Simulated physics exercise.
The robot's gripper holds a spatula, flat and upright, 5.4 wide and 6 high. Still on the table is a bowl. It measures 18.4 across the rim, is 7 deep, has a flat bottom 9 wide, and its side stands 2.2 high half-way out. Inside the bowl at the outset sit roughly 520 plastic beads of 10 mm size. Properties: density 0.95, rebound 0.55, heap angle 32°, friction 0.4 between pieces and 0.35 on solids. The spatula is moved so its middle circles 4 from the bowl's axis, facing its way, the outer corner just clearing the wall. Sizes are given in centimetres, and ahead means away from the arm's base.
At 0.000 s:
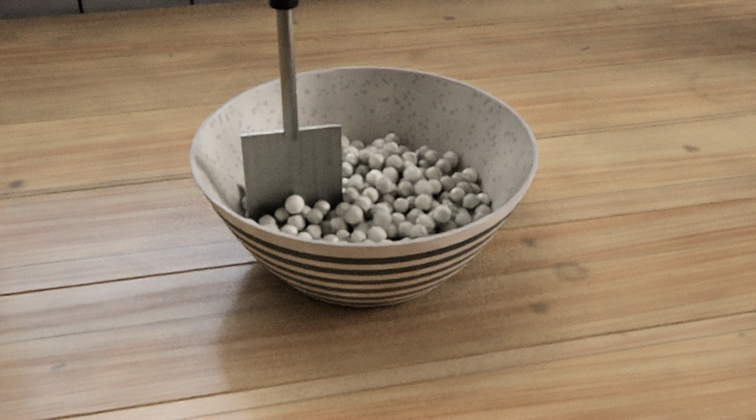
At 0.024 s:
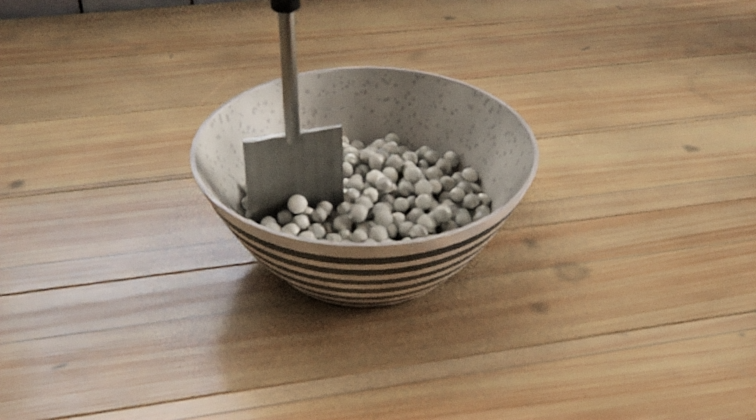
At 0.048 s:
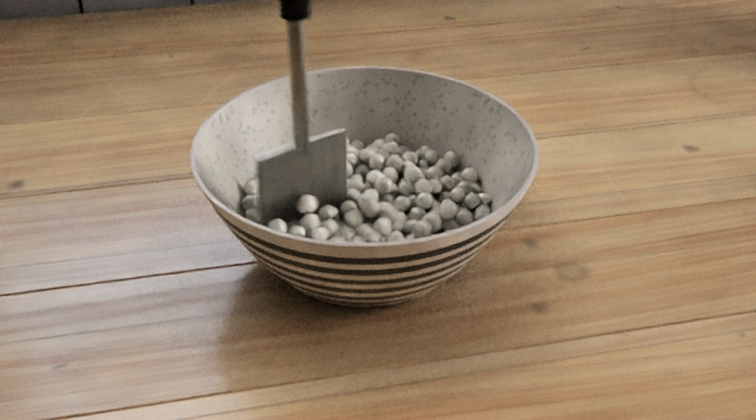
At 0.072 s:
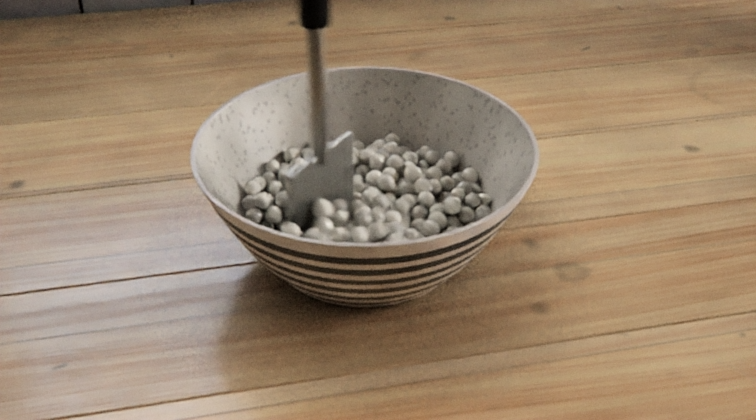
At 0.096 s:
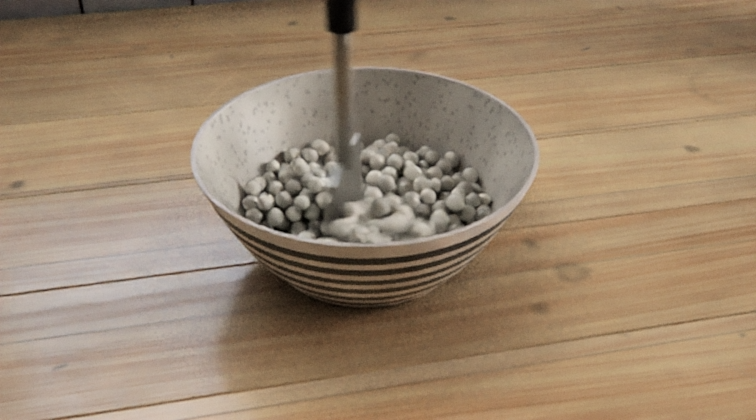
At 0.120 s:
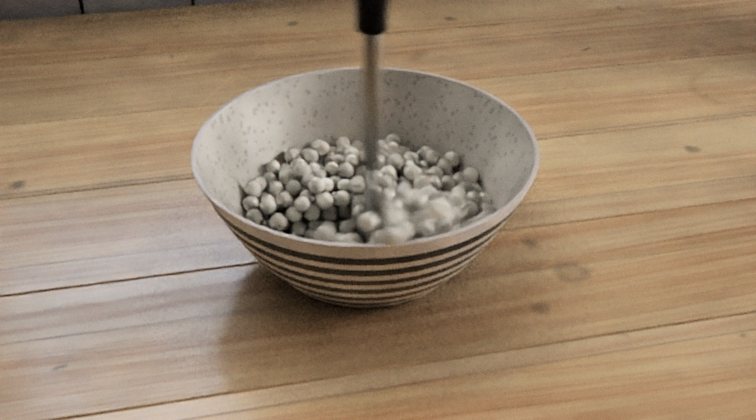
A metal spatula sweeping rightward and turning edge-on through small pale beads in a striped bowl on a wooden table.
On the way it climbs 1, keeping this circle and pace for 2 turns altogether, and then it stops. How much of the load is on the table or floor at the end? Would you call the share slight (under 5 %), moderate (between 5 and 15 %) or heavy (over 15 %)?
I would call it heavy.
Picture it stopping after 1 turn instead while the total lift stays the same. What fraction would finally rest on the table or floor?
It would be around 15 per cent.
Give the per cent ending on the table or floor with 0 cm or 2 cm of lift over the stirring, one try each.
Some 35 and some 20 per cent.
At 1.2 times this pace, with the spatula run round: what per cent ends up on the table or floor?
I'd put it near 35 %.
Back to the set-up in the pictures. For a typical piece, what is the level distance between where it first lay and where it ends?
Something like 9 centimetres, give or take.
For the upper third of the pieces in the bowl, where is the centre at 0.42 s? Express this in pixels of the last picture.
Around (263, 165).
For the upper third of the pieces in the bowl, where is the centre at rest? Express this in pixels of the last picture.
(338, 201).
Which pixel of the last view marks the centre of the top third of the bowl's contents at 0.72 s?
Estimated centre: (409, 157).
By 0.42 s, 331° round, highest piece 11 above the table; 435 in the bowl, 46 on the table or floor, 42 in flight or on the tool.
By 0.72 s, 219° round, highest piece 9 above the table; 389 in the bowl, 124 on the table or floor, 10 in flight or on the tool.
By 1.07 s, 0° round, highest piece 5 above the table; 383 in the bowl, 140 on the table or floor.
By 1.77 s, 0° round, highest piece 5 above the table; 383 in the bowl, 140 on the table or floor.
Final count, 383 in the bowl, 140 on the table or floor. That is 27 % on the table or floor.
